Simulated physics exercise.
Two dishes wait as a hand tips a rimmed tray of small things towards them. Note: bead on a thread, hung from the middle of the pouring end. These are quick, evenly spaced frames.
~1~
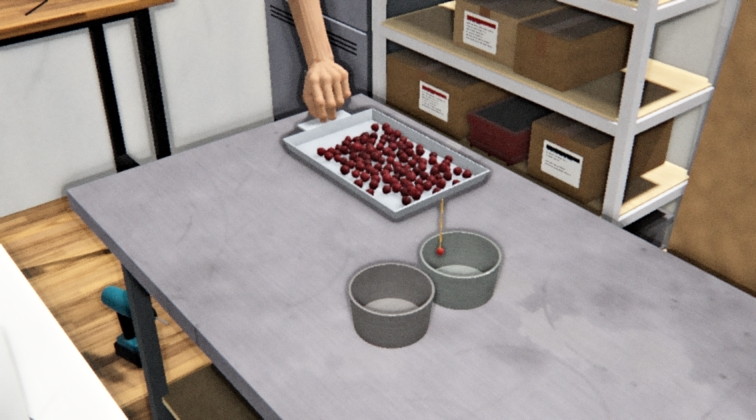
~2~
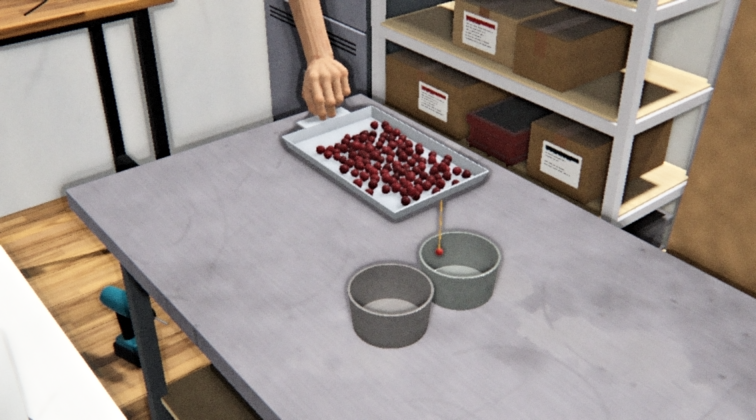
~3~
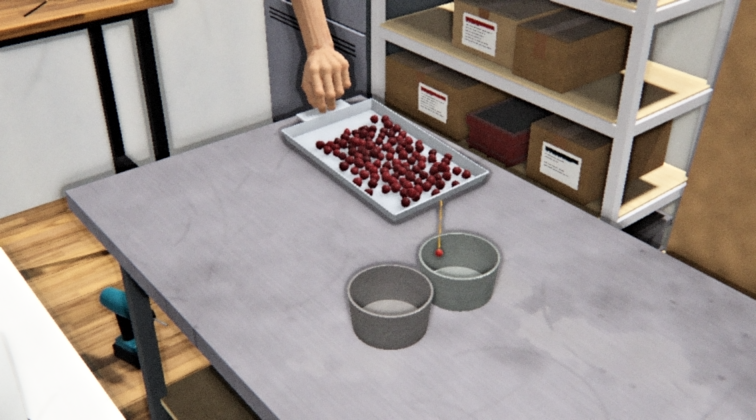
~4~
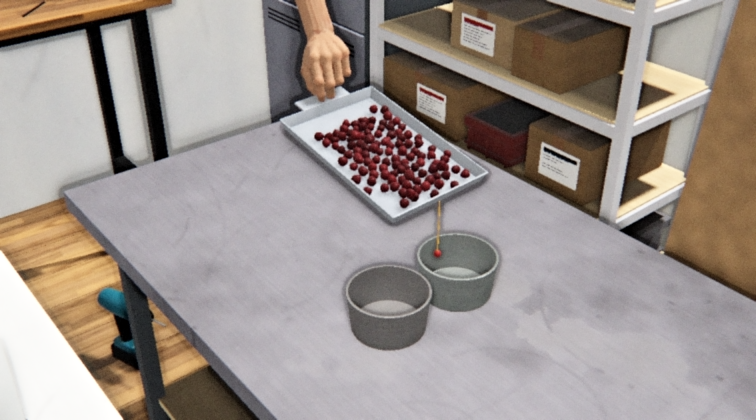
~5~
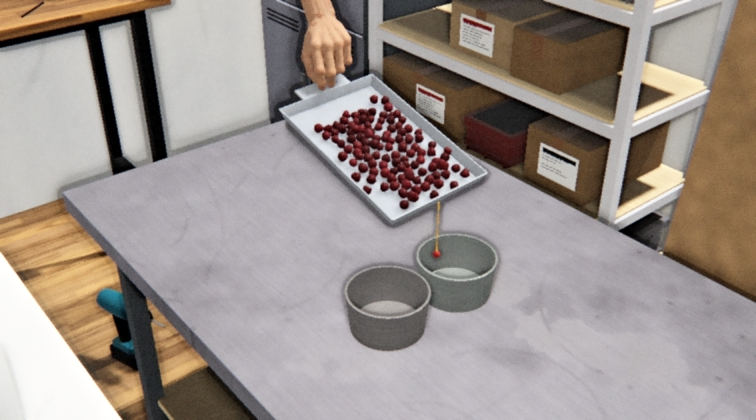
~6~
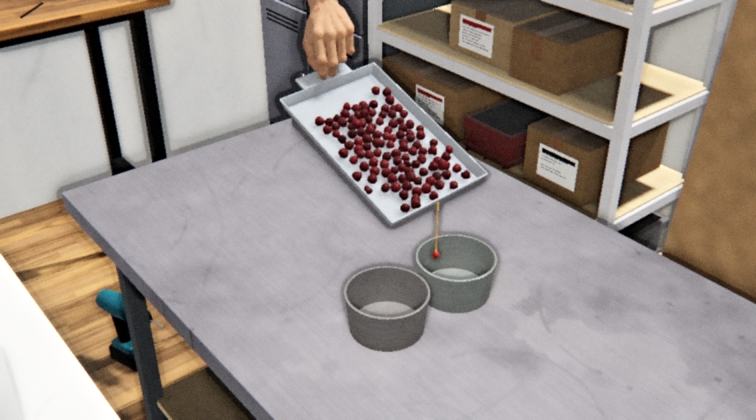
A hand raising the far end of a rimmed tray of dark red dried cherries, tilting it towards two round dishes.
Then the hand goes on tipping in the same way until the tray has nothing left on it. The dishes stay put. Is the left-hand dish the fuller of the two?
Yes, going by this, it mostly spills to the left of the two.
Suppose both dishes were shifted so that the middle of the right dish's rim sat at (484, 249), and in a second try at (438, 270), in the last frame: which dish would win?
The first time the left-side one comes out ahead, then the right-side one the second time.
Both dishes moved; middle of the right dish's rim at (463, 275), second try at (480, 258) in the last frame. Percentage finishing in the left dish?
Around 30 and then 60 per cent.
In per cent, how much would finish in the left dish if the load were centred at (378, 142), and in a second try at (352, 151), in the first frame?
Close to 30 and close to 30 per cent.
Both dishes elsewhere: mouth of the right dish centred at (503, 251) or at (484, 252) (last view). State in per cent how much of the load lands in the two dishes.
Close to 70 %, followed by close to 70 %.
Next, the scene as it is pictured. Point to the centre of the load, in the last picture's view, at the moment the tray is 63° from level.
The middle of the pieces sits at roughly (420, 177).
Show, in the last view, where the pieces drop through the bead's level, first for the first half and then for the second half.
At (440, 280) for the first part, then at (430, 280) for the others.
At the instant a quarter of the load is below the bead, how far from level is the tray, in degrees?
Near 80 degrees.
Soon after the last picture, tray tipped steeply; nearly all on the tray; a small part in the air.
A little later, tray tipped past a quarter turn; a small part on the tray; about a quarter in the left dish; a small part in the right dish; about a third outside both; about a quarter in the air.
Later still, tray tipped past a quarter turn; about a third in the left dish; a small part in the right dish; about half outside both.
At rest, tray tipped past a quarter turn; about a third in the left dish; a small part in the right dish; about half outside both.
